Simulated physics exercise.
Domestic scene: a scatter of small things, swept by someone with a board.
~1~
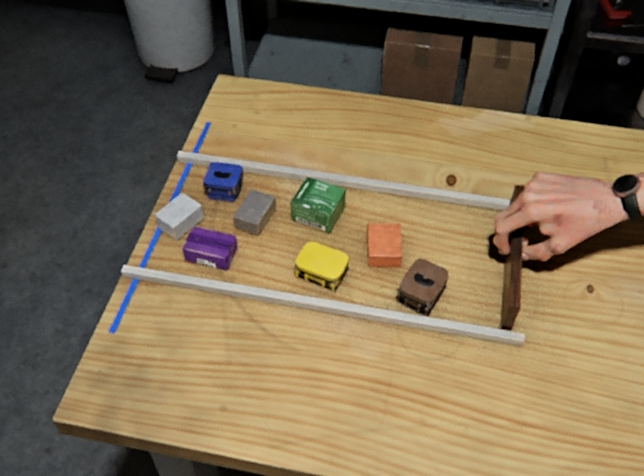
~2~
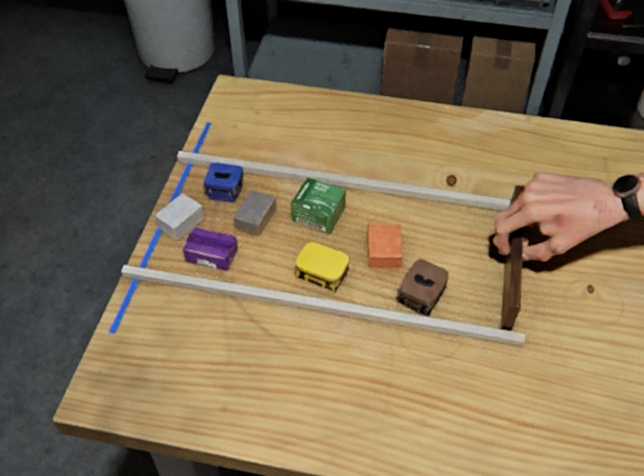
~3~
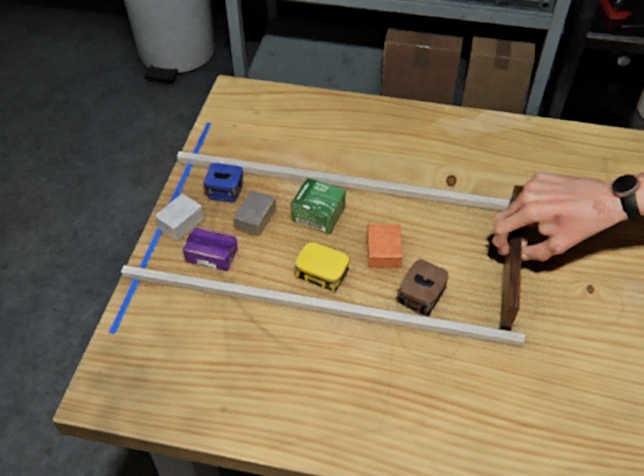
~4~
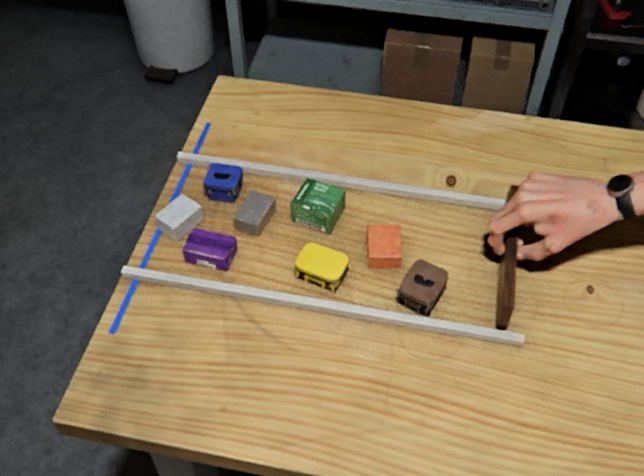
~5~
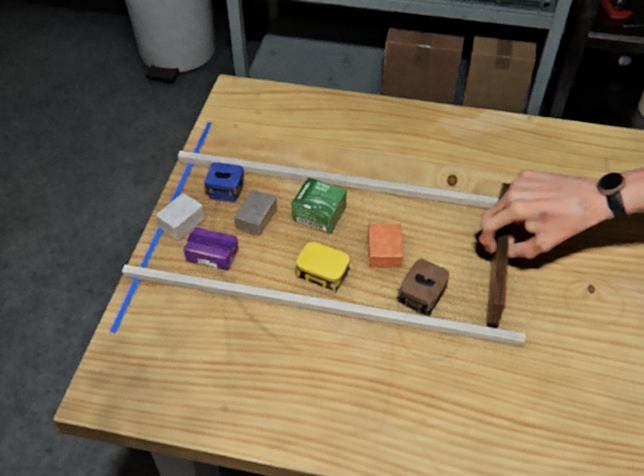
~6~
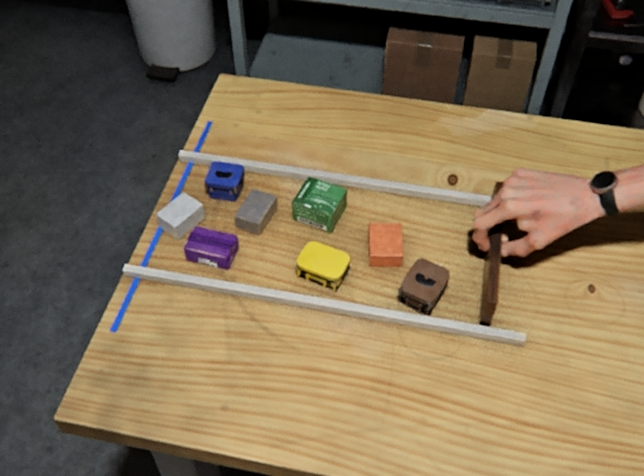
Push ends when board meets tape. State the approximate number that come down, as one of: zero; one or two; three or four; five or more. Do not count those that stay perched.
Five or beyond lost.
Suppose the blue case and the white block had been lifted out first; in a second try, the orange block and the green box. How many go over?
Counts - first: 4; second: 3.
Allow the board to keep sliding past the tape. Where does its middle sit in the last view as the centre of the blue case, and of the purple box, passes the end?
The middle is at (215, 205) when it's the blue case, and at (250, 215) when it's the purple box.
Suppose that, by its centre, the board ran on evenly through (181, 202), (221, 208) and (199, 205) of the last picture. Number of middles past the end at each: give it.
The counts: 5, 2 and 4.
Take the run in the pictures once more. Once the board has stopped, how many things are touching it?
2 end up touching it.
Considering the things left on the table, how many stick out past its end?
As for overhanging, the count is 2.
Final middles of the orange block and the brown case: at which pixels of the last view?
Near (151, 208) and (133, 241).
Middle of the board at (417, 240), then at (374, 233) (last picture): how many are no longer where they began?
At that stage 1; at the next, 3.
Early on, none off yet; white block at rest near (181, 216); blue case at rest near (226, 181); purple box at rest near (212, 248).
A while later, none off yet; white block at rest near (176, 214); blue case travelled a little near (210, 178); purple box travelled about its own width near (157, 243).
Finally, the number that fall off is five or more; lost, yellow case, green box, grey block, purple box, blue case and white block.
